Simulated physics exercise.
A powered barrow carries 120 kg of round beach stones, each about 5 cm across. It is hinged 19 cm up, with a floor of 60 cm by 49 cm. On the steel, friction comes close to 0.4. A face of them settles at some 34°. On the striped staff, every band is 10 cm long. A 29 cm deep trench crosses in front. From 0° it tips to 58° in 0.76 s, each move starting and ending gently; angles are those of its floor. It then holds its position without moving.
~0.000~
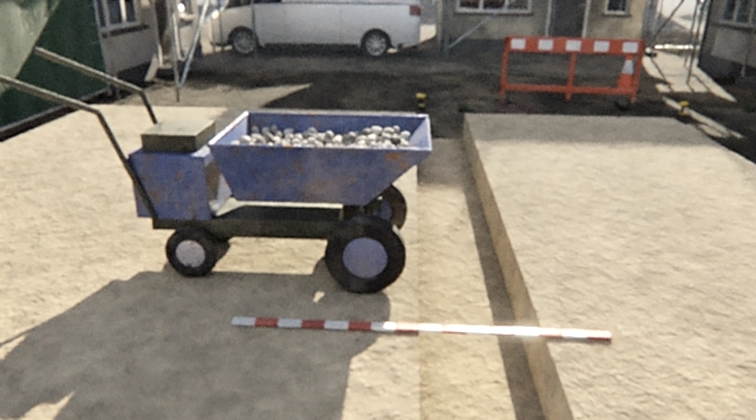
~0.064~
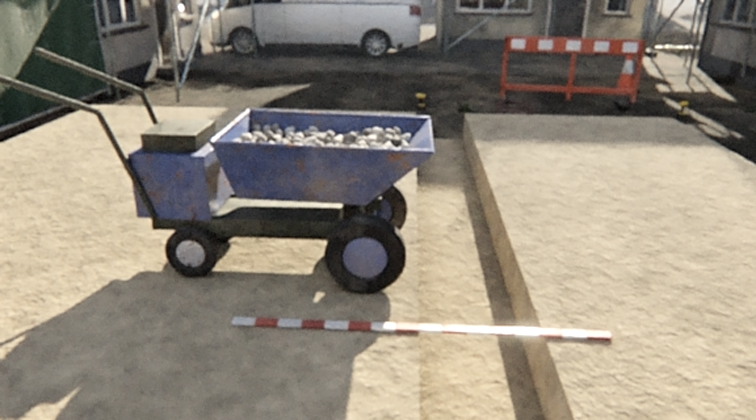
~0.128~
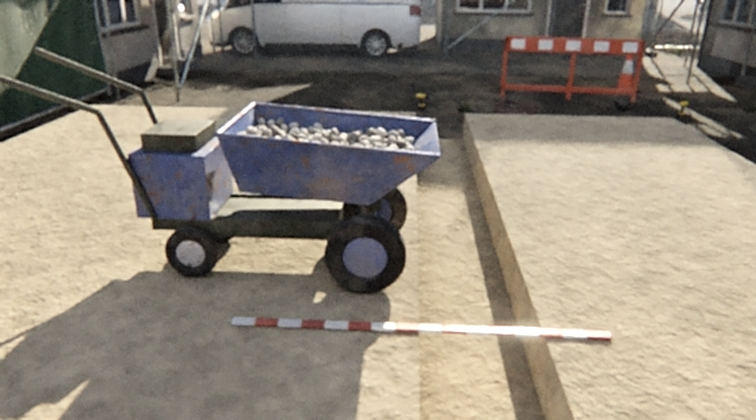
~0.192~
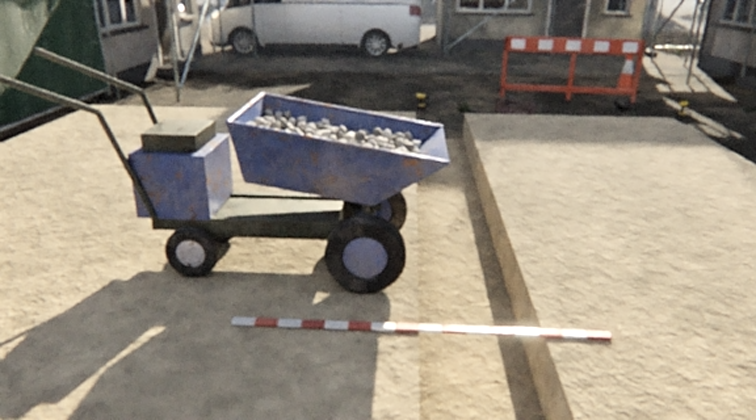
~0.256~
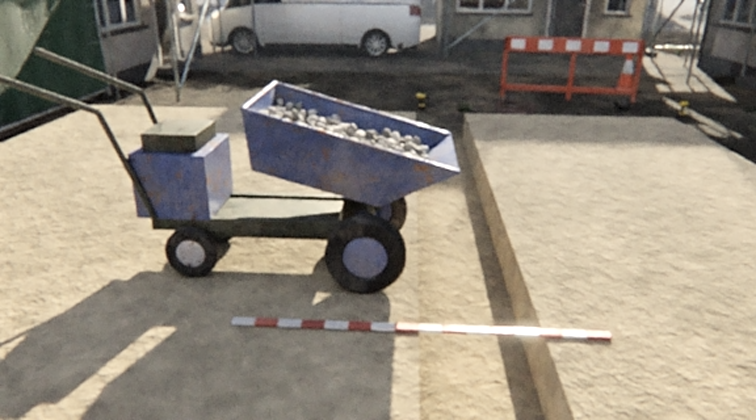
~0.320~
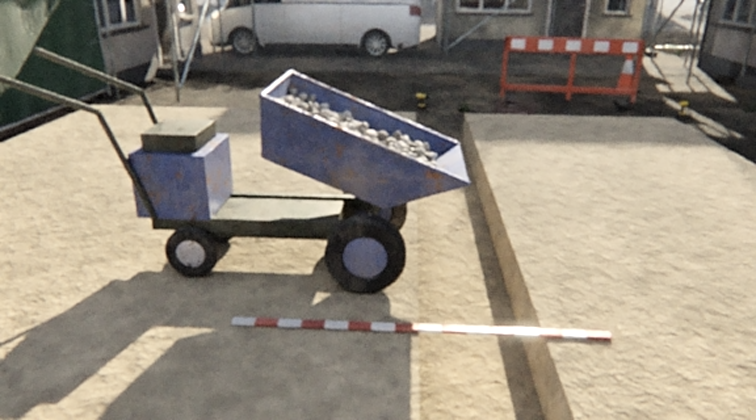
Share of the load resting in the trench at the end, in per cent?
48 per cent.
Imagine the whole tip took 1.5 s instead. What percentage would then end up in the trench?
In that case some 55 per cent.
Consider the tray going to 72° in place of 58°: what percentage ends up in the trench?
Roughly 55%.
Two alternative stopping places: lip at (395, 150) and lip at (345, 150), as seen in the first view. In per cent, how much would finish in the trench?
First place roughly 80%, second roughly 100%.
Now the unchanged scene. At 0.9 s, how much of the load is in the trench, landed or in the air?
10 per cent or so by then.
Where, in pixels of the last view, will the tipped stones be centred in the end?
Their middle ends up near (529, 267).
After 0.6 s the floor is at 49°; 100 % in the tray; the foremost stones are at (468, 205).
After 0.9 s the floor is at 58°; 88 % in the tray, 10 % in the trench, 2 % past the trench; the foremost stones are at (531, 261).
After 1.2 s the floor is at 58°; 36 % in the tray, 18 % in the trench, 46 % past the trench; the foremost stones are at (650, 278).
After 3.2 s the floor is at 58°; 0 % in the tray, 48 % in the trench, 52 % past the trench; the foremost stones are past the picture's edge.
